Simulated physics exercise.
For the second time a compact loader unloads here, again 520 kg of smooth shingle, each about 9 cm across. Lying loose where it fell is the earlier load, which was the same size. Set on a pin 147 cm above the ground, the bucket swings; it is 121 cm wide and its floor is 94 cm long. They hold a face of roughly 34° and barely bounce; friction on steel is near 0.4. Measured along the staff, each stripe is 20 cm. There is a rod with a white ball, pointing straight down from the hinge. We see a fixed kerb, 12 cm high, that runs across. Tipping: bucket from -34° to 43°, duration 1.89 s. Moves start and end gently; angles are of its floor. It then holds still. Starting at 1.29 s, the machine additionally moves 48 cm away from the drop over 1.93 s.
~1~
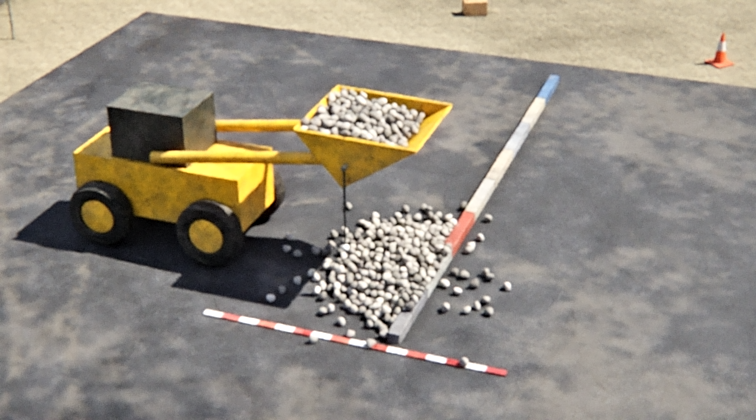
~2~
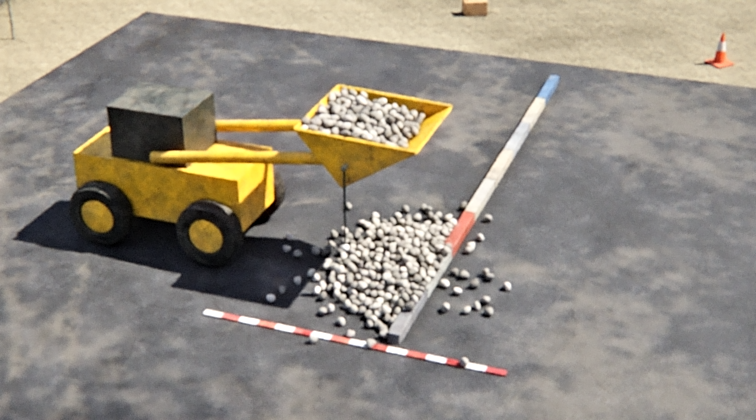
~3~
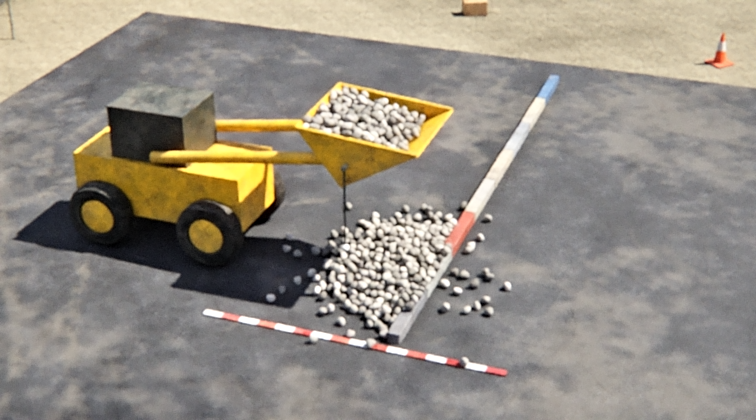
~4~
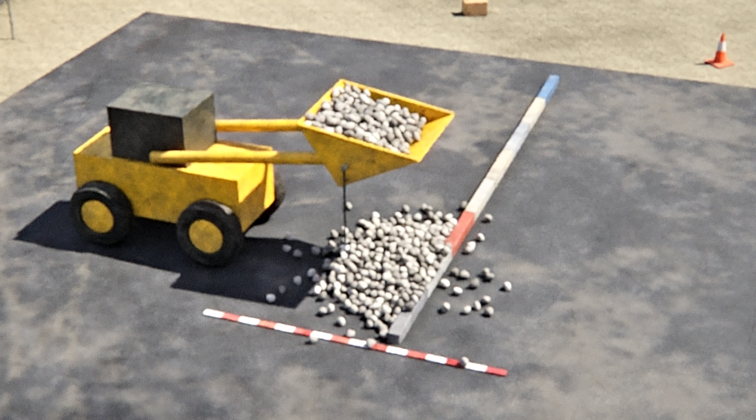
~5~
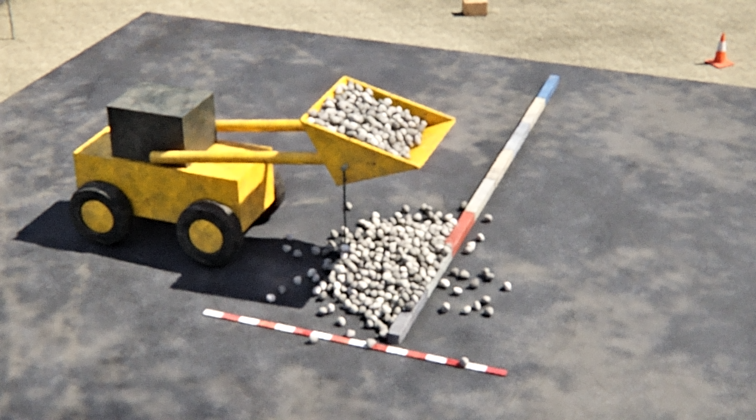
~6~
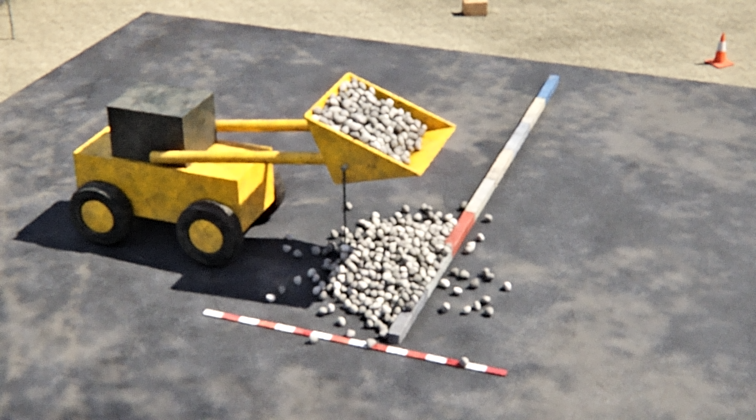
On a dark paved yard, a yellow loader stood at the left while its bucket of pale stones slowly tilted down toward the right, above a loose heap lying against a striped bar.
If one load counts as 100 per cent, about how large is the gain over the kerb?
Around 76 per cent.
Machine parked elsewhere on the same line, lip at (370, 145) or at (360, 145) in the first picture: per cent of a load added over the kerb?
Some 25 percent, and then 10 percent.
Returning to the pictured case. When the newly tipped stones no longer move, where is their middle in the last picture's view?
Their middle rests near (464, 274).
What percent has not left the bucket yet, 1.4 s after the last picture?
Estimate: 10 % remaining inside, roughly.
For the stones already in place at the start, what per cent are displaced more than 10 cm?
About 5 per cent.
Then, 0.8 s after the last picture the floor is at 31°; in per cent of one load, 87 in the bucket, 108 on this side of the kerb, 4 over the kerb; the foremost stones are at (483, 302).
Then, 1.4 s after the last picture the floor is at 43°; in per cent of one load, 8 in the bucket, 137 on this side of the kerb, 54 over the kerb; the foremost stones are at (520, 280).
Then, 3.1 s after the last picture the floor is at 43°; in per cent of one load, 0 in the bucket, 121 on this side of the kerb, 79 over the kerb; the foremost stones are at (627, 294).
Then, 5.9 s after the last picture the floor is at 43°; in per cent of one load, 0 in the bucket, 121 on this side of the kerb, 79 over the kerb; the foremost stones are at (627, 294). Net gain over the kerb, 76.
